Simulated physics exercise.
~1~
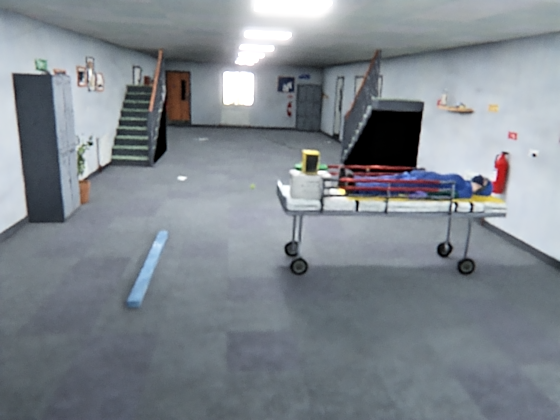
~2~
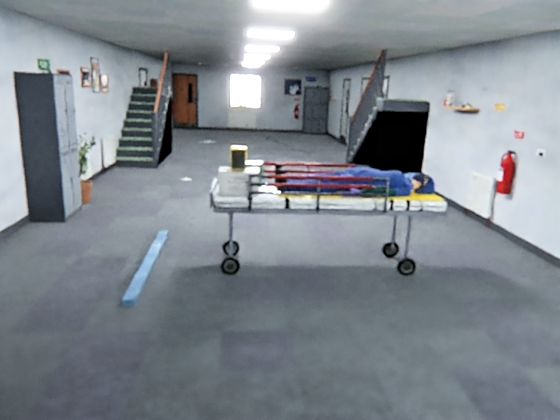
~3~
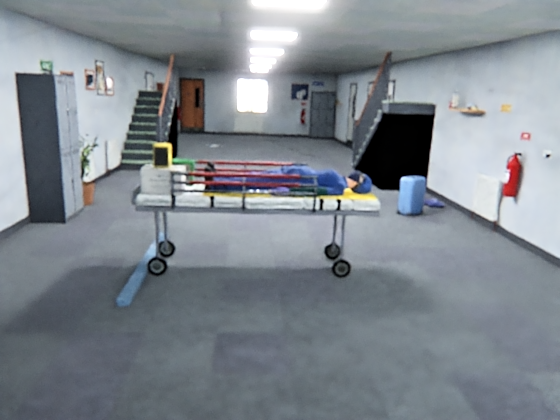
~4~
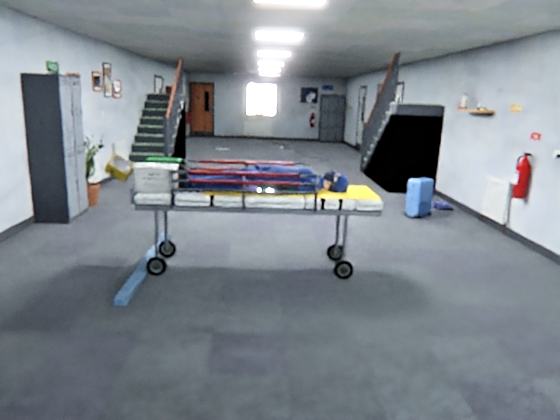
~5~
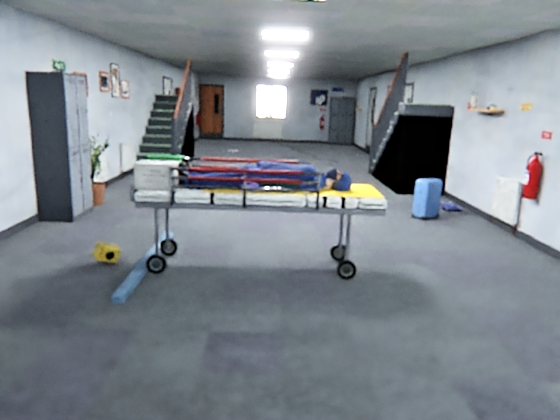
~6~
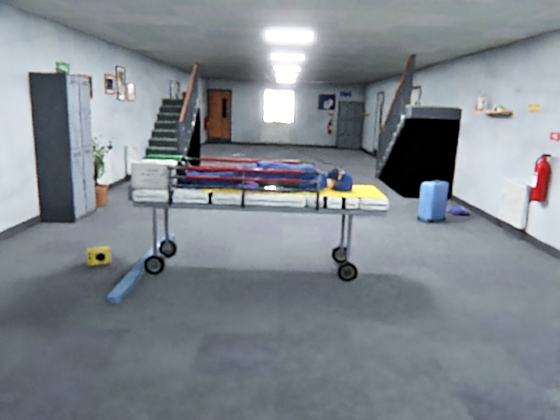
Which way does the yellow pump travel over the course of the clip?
The yellow pump moves to the left, first riding along on the gurney and then going off its left end to the floor.
A gurney with a person lying on it rolled left across a hallway and stopped at a blue strip on the floor. The yellow pump tipped over and dropped off the left end to the floor, while the person and white holdall stayed aboard.
